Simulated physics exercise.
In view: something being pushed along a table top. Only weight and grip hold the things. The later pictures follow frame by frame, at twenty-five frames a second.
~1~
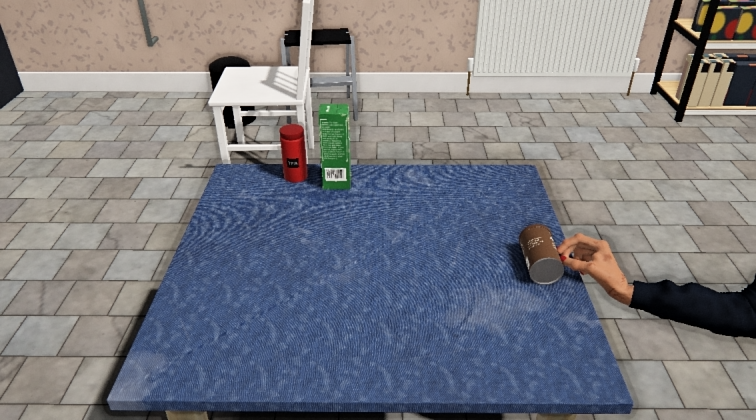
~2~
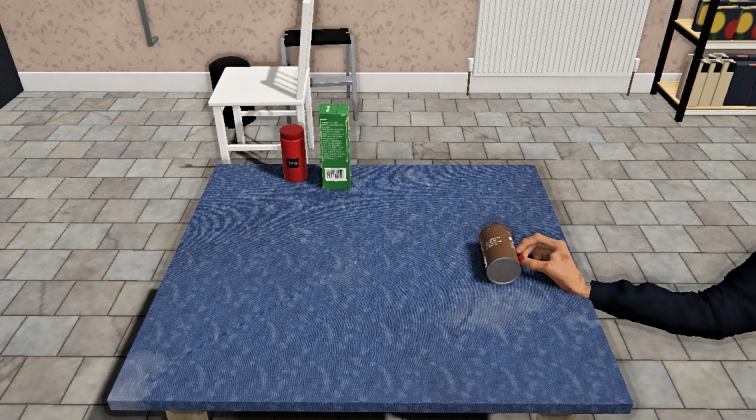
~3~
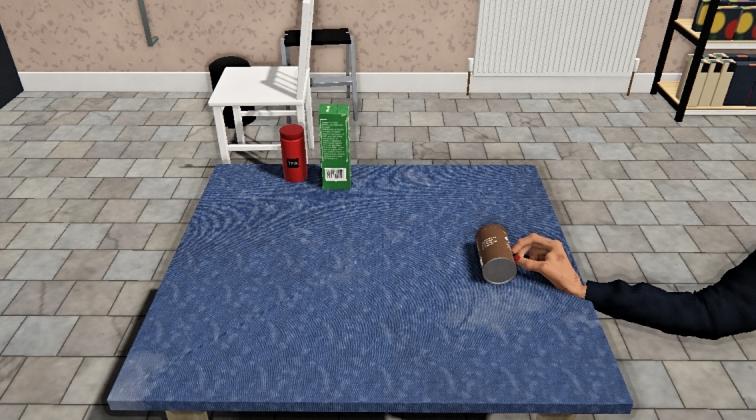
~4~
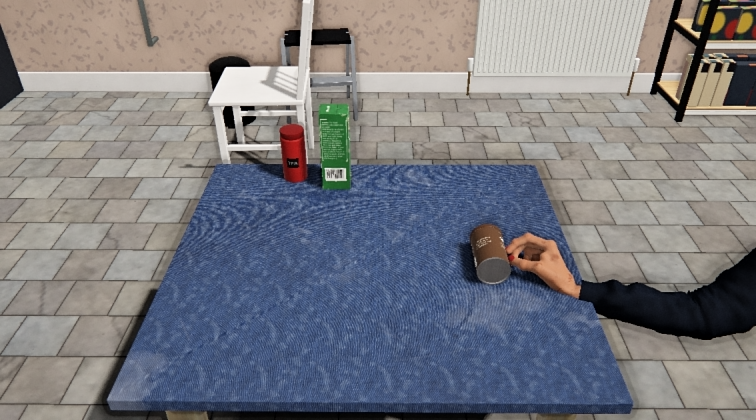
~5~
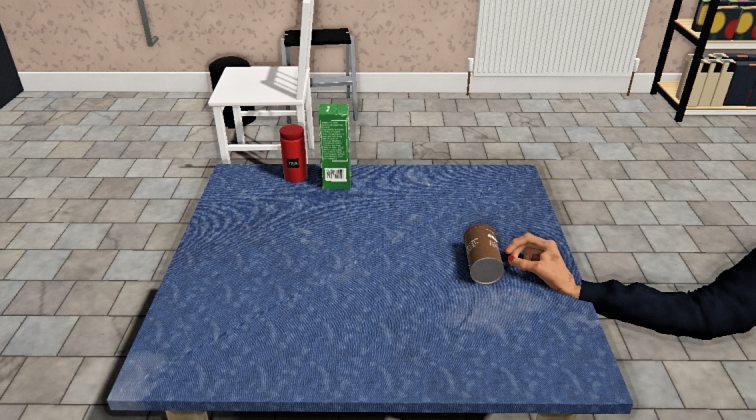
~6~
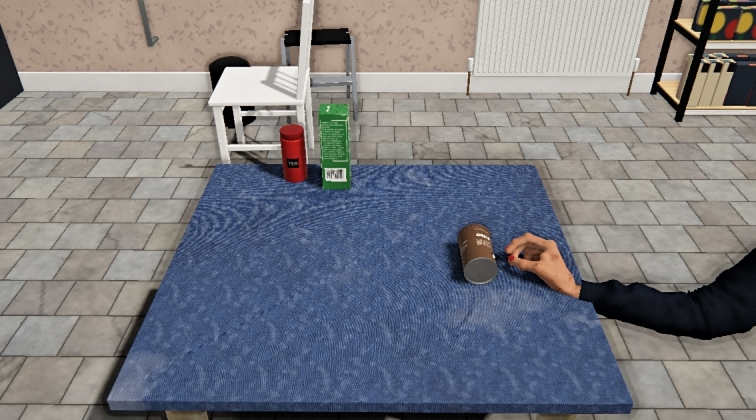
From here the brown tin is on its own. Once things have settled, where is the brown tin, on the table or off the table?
The brown tin stays on the table.
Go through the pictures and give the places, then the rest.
In the first picture, under the hand; brown tin (541, 254).
In the second picture, under the hand; brown tin (499, 254).
In the third picture, under the hand; brown tin (495, 254).
In the fourth picture, brown tin (490, 254).
In the fifth picture, brown tin (483, 254).
In the sixth picture, brown tin (477, 254) rolled a little.
Then, 0.10 s after the last picture, brown tin rolled about its own width near (463, 254).
Then, 0.40 s after the last picture, brown tin rolled well along near (429, 254).
Then, 0.60 s after the last picture, brown tin rolled well along near (412, 254).
Then, 1.30 s after the last picture, brown tin rolled well along near (398, 254).
At rest, moved from the start, brown tin. Seen from the same camera at the end, brown tin near (398, 254).
